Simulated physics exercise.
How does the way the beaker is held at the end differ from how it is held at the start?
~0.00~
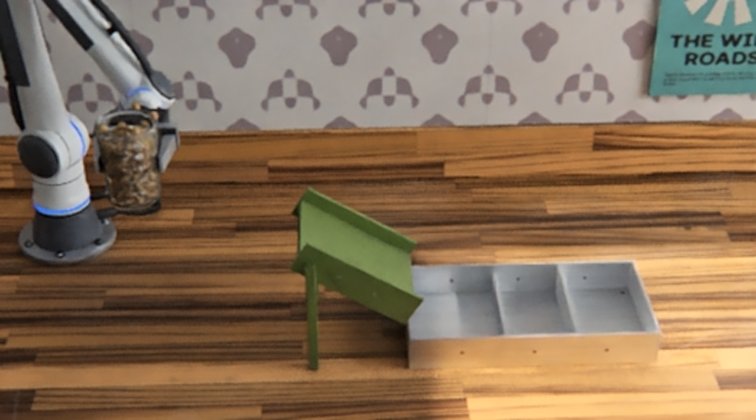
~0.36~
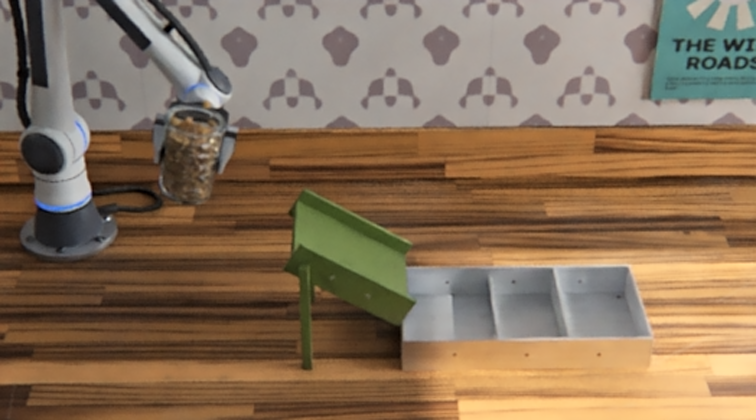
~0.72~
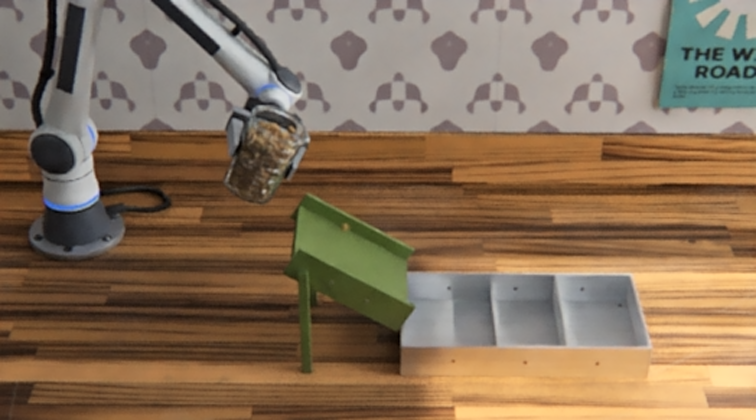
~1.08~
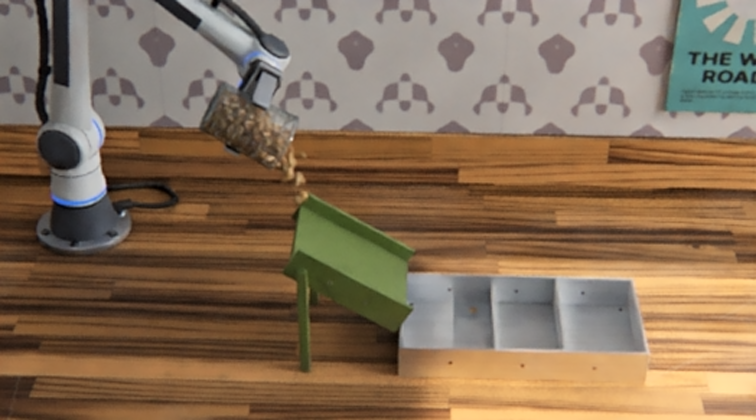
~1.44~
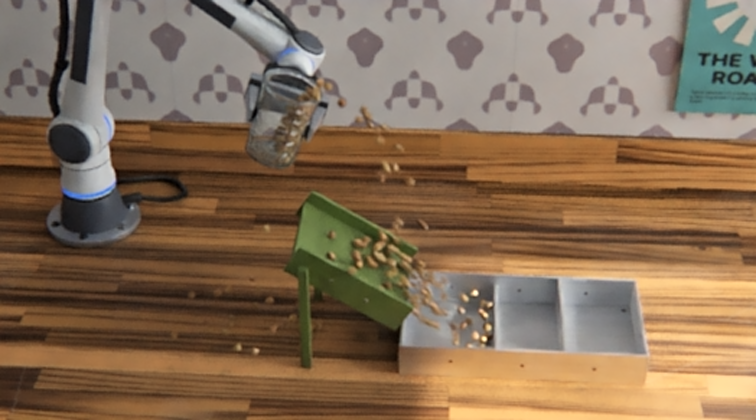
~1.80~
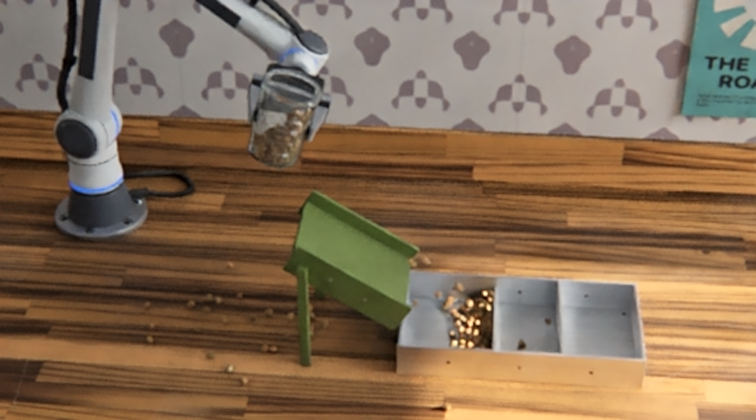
At the start the robot arm holds the beaker upright, while at the end the beaker is leaning slightly.
